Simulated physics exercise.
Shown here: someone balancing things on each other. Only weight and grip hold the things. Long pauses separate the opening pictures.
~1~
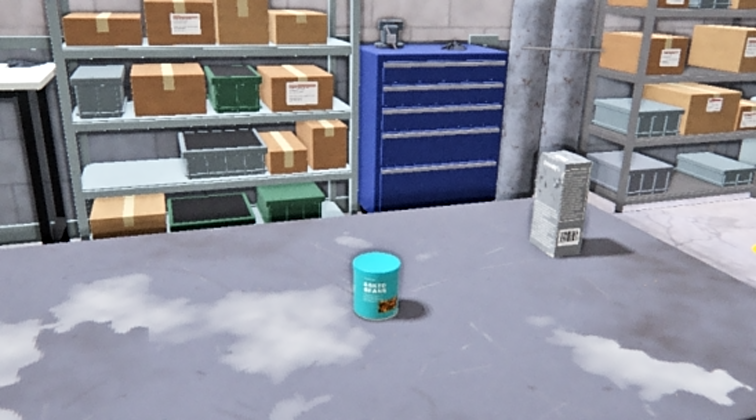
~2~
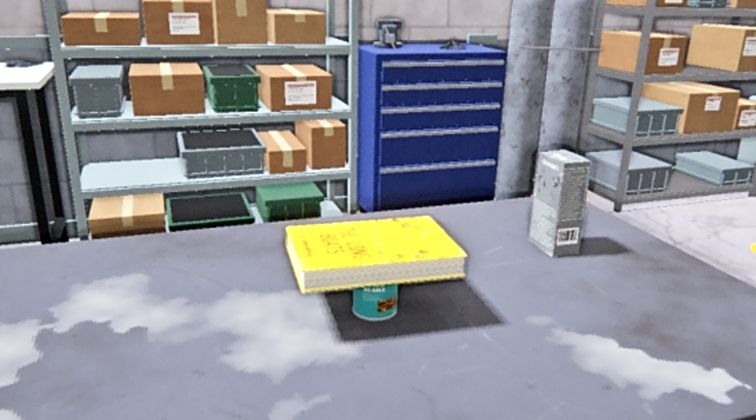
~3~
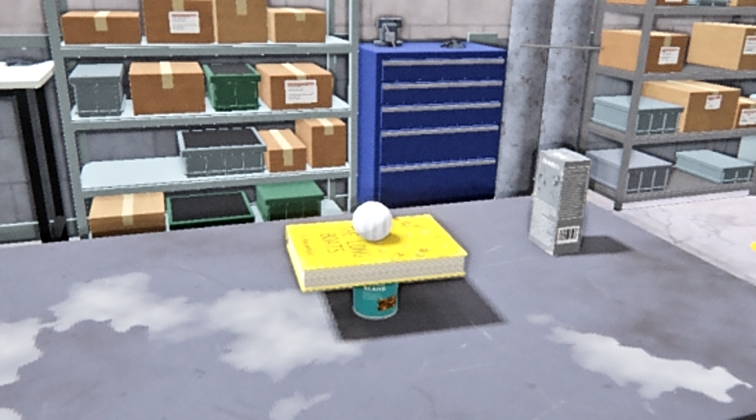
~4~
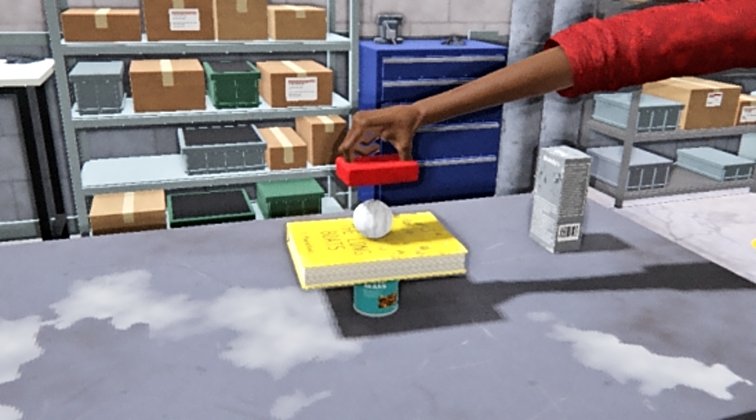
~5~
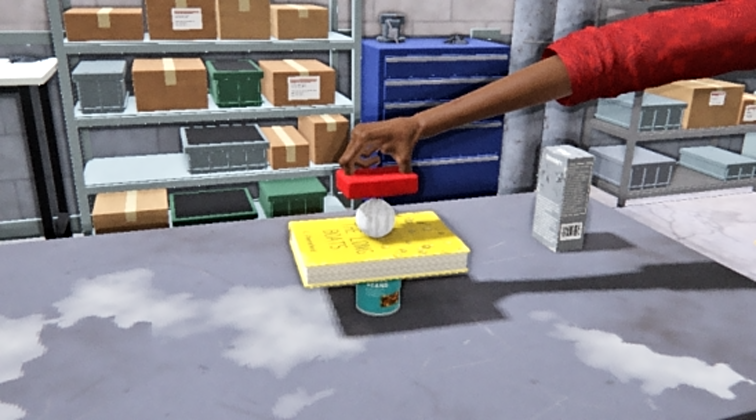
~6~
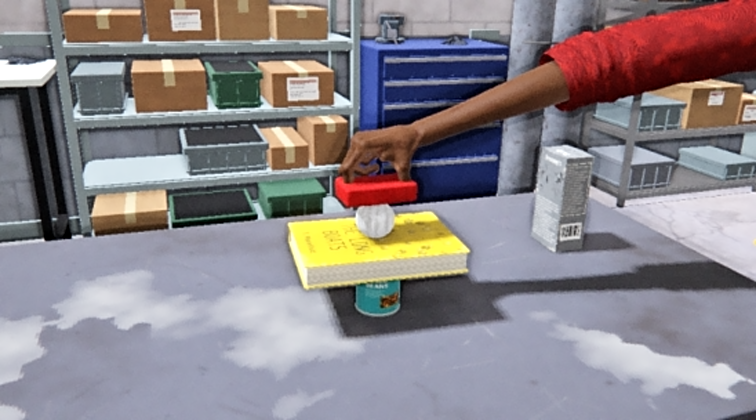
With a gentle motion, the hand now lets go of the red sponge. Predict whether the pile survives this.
Watch - something tips or drops.
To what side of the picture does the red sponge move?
It goes rightward.
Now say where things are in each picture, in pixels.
In the first picture, the last thing is not in view yet.
In the second picture, the last thing is not in view yet; grey carton (559, 203).
In the third picture, the last thing is not in view yet; yellow book (372, 249).
In the fourth picture, coming down; red sponge (378, 170); grey carton (560, 199).
In the fifth picture, coming down; red sponge (377, 182); yellow book (375, 246).
In the sixth picture, in place under the hand; red sponge (376, 189); grey carton (561, 198).
Then, 0.70 s past the last view, red sponge rocked 9° from its first pose near (380, 190).
Then, 1.50 s past the last view, red sponge rocked 54° from its first pose near (406, 201).
Then, 2.00 s past the last view, red sponge rocked 51° from its first pose near (405, 201).
Finally, down or leaning hard in the pile, red sponge; the other 4 still in place. Final places as the last picture's camera would see them, red sponge near (404, 201). The pile comes apart.
